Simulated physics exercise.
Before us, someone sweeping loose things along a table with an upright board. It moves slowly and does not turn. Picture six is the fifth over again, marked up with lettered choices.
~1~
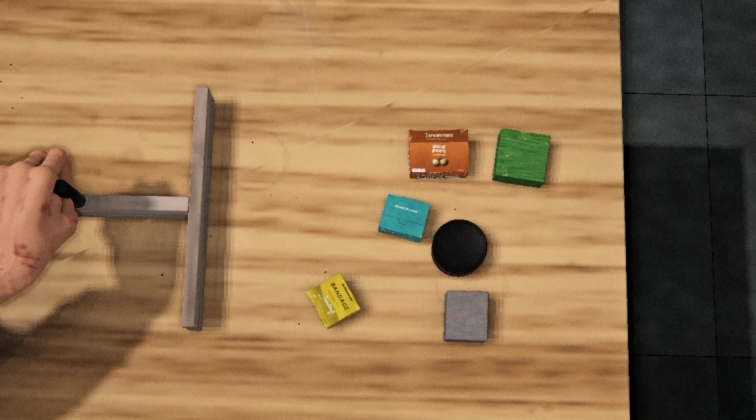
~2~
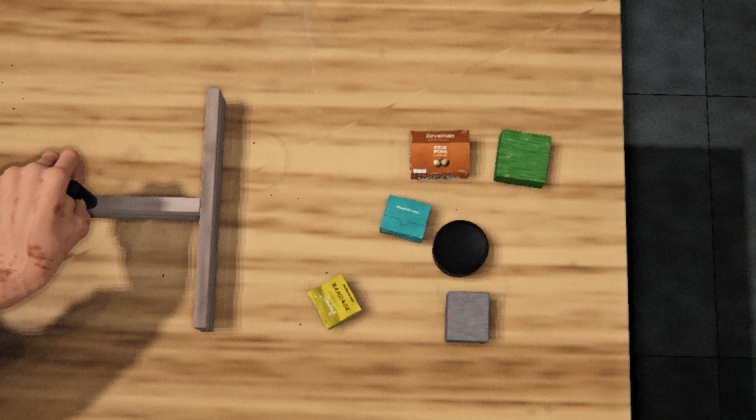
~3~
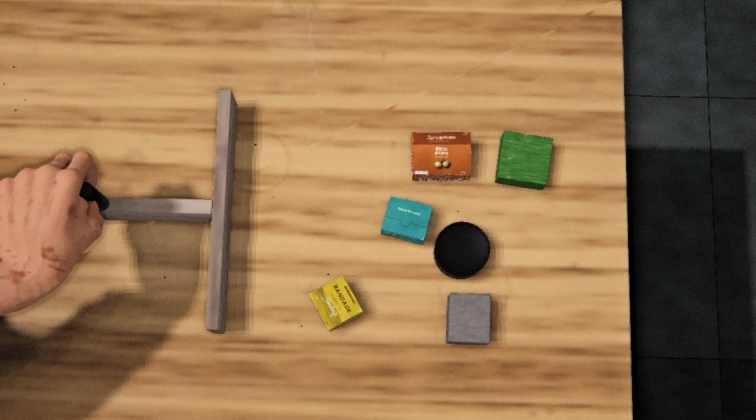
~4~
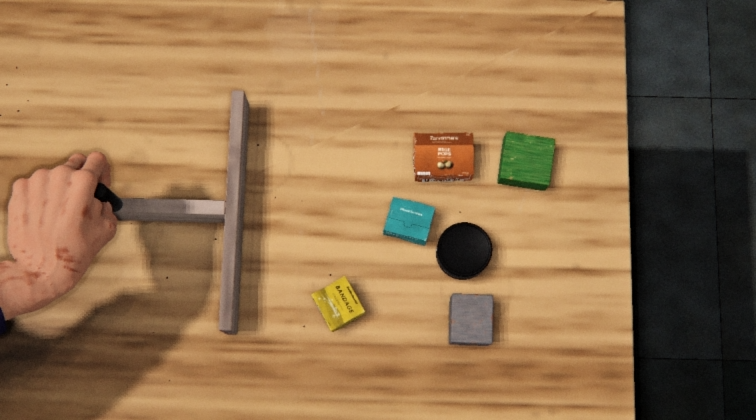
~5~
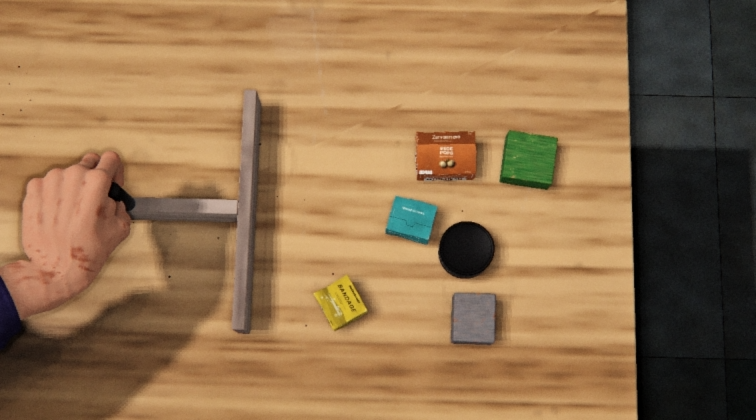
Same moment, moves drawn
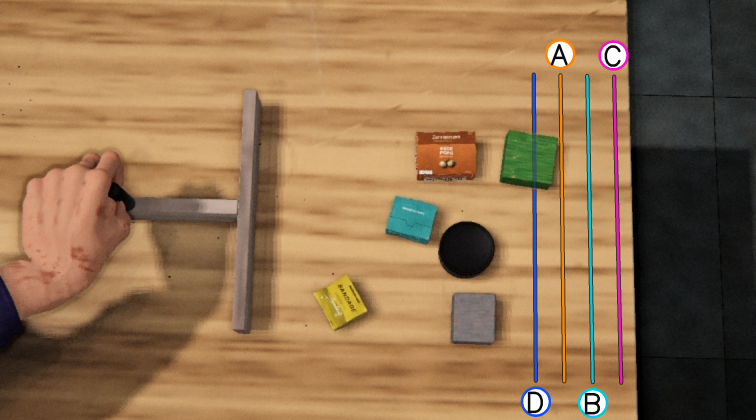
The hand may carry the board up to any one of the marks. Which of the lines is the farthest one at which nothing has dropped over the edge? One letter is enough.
Line D.
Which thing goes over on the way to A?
It is the green block.
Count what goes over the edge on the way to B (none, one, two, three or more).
By then, two.
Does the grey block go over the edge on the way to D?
By then, no.
On the marked copy, A at (562, 224); B at (590, 224); C at (618, 225); D at (535, 223).
Taking D. A third of the way, board (350, 209); yellow box (375, 308); green block (528, 160).
Two thirds of the way, board (455, 212); green block (544, 161); grey block (518, 320).
When it is over, board (536, 214); green block (621, 162); grey block (598, 322); nothing has fallen.
As for the rest, A drops the green block; B drops the green block and grey block; C drops the turquoise box, green block, yellow box, black jar, grey block and orange packet.
